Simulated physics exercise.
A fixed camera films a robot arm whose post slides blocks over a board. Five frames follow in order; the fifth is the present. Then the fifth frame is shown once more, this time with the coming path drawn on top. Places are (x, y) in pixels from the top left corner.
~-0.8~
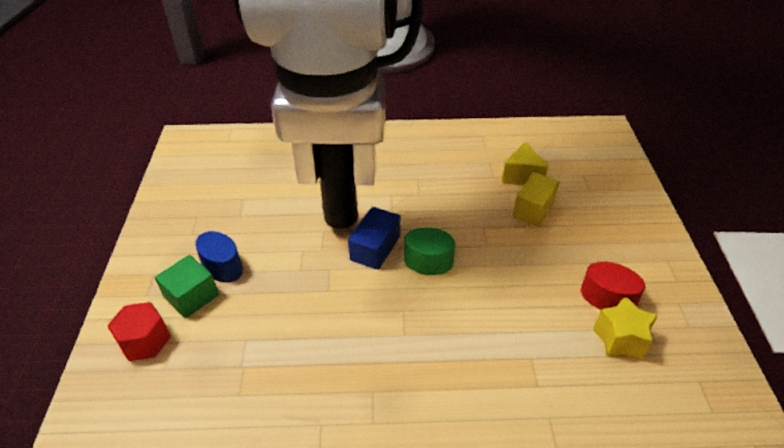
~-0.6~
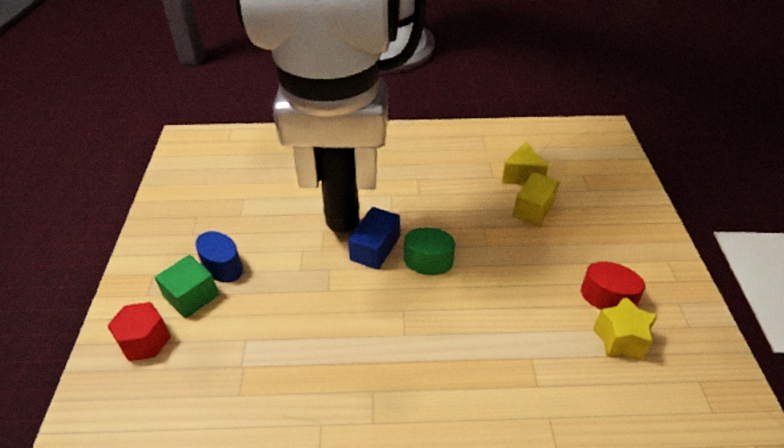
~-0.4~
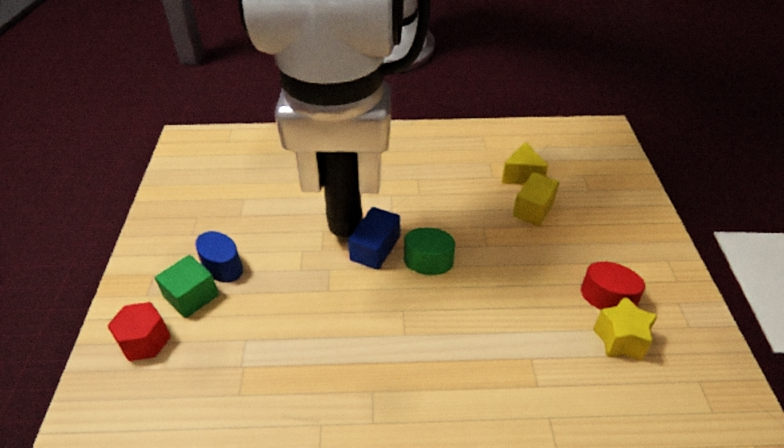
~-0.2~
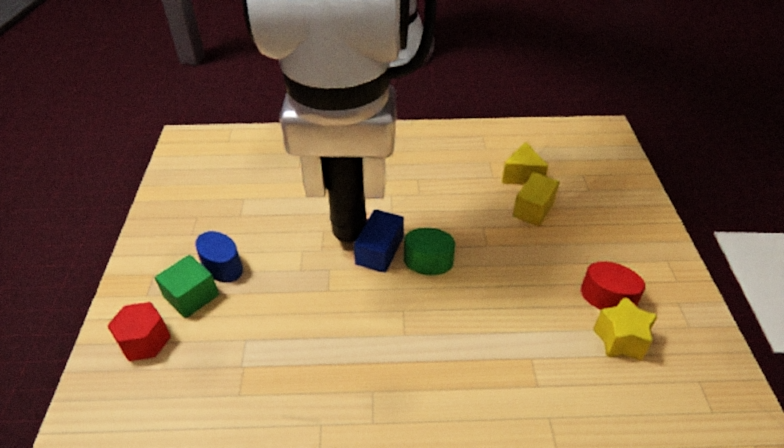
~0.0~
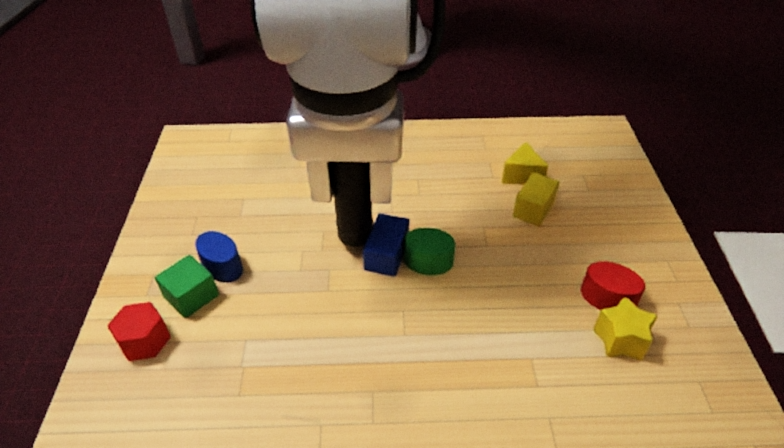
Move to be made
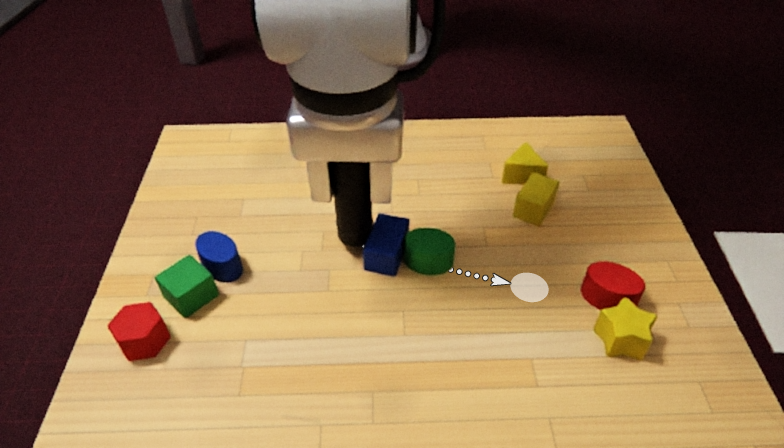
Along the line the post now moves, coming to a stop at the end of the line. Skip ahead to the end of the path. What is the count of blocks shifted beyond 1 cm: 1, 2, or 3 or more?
There will be three or more blocks displaced.
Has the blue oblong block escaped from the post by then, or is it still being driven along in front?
Once the path is finished, the blue oblong block still sits ahead of the post.
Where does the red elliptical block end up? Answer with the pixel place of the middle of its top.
(667, 282)
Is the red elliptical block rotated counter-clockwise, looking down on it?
No, I don't think so.
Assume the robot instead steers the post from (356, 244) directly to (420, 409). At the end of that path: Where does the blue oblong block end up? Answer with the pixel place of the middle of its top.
I predict (402, 245).
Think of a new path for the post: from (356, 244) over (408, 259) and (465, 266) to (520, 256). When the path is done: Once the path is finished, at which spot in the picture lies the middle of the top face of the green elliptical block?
Its top centre is at about (579, 284).
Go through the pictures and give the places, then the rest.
In the first frame, tip of the post at (341, 218), middles of tops, blue oblong block at (375, 226), green elliptical block at (430, 240), red elliptical block at (617, 277), yellow star at (631, 319).
In the second frame, post at (343, 222), nothing pushed.
In the third frame, post at (345, 226), nothing pushed.
In the fourth frame, post at (349, 231), blue oblong block at (379, 229).
In the fifth frame, post at (355, 235), blue oblong block at (387, 233), green elliptical block at (430, 240), red elliptical block at (617, 277), yellow star at (631, 319).
The line goes from (356, 244) via (411, 259) and (468, 274), ending at (529, 287).
On the path given first. One third of the way, post at (412, 251); blue oblong block at (444, 253), turned 20° clockwise; green elliptical block at (490, 256), turned 25° anticlockwise.
Two thirds of the way, post at (471, 266); blue oblong block at (506, 268), turned 15° clockwise; green elliptical block at (554, 270), turned 25° anticlockwise.
At the end, post at (532, 279); blue oblong block at (571, 281), turned 15° clockwise; green elliptical block at (619, 274), turned 55° anticlockwise; red elliptical block at (667, 282), turned 40° clockwise; yellow star unmoved.
